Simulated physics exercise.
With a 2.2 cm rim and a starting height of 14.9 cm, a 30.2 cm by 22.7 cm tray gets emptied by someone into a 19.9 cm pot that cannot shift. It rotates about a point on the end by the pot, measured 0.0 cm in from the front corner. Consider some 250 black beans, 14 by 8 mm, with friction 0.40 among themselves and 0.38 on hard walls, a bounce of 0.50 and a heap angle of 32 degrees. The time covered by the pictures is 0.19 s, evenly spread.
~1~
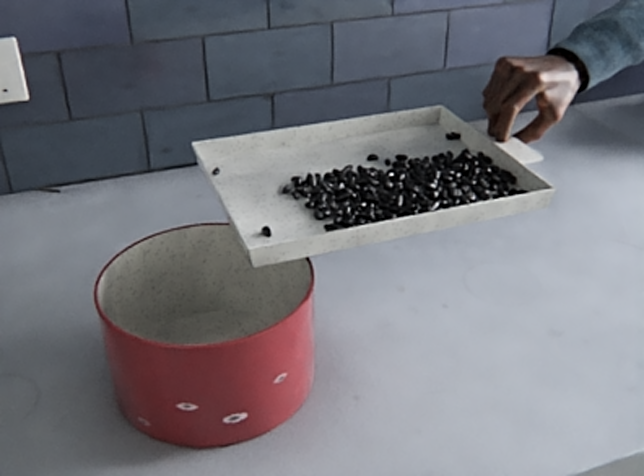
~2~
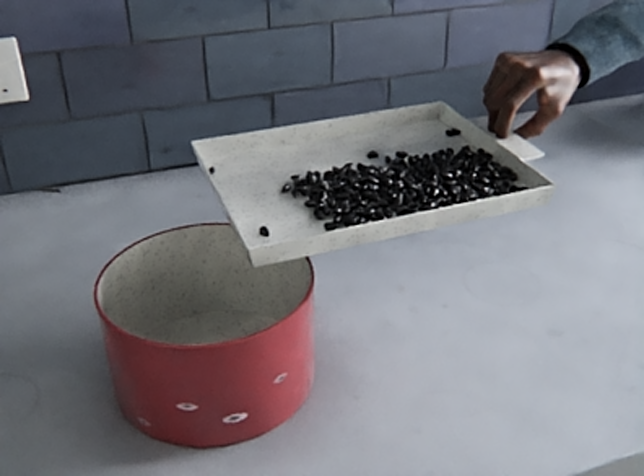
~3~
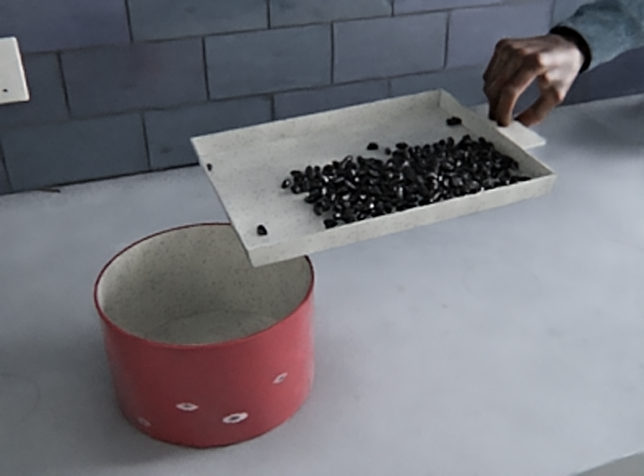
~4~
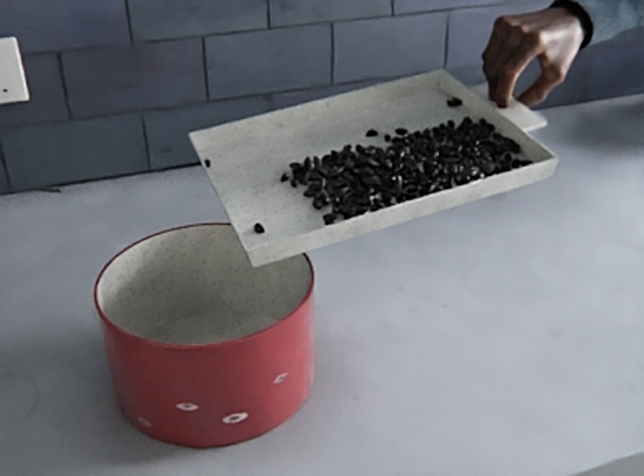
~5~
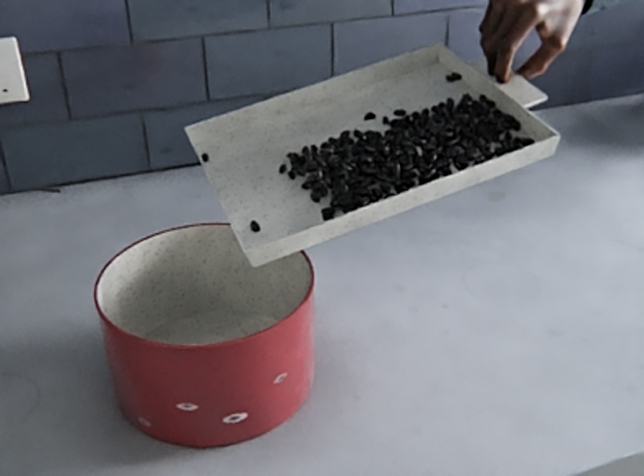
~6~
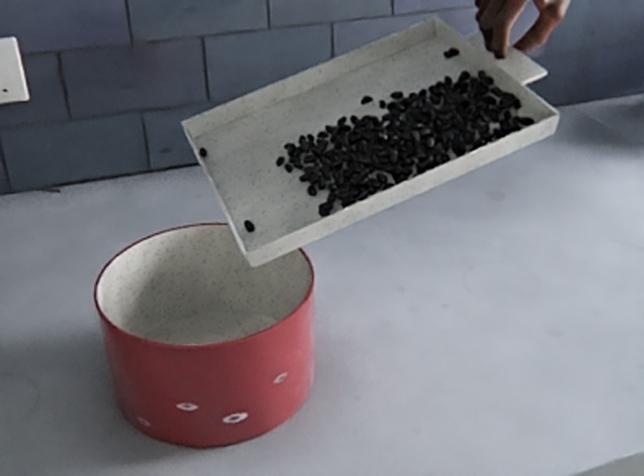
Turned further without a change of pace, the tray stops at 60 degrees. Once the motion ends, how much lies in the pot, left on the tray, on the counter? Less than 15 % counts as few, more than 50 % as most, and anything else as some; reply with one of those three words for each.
Here it is: Pot: Most, tray: Some, counter: Few.
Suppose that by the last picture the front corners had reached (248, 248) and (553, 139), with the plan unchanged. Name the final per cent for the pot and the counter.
Final per cent - pot 55, counter 0.
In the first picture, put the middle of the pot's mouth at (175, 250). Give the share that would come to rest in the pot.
Close to 20 in a hundred.
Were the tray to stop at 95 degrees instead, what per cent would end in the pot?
That comes out at some 90 per cent.
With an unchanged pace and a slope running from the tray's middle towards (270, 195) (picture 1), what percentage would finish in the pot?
My guess is roughly 45 percent.
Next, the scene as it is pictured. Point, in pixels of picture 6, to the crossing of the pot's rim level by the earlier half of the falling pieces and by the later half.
First half close to (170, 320), second half close to (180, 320).
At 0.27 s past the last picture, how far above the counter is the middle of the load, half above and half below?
The halfway line is at about 28 cm.
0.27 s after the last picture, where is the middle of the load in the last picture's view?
Around (324, 110).
Then, 0.16 s after the last picture, tilt 41 degrees; the tray holds 100 %, the pot 0 %.
Then, 0.27 s after the last picture, tilt 55 degrees; the tray holds 100 %, the pot 0 %.
Then, 0.51 s after the last picture, tilt 60 degrees; the tray holds 55 %, the pot 20 %.
In the end, pot 65 %, tray 30 %, counter 5 %.
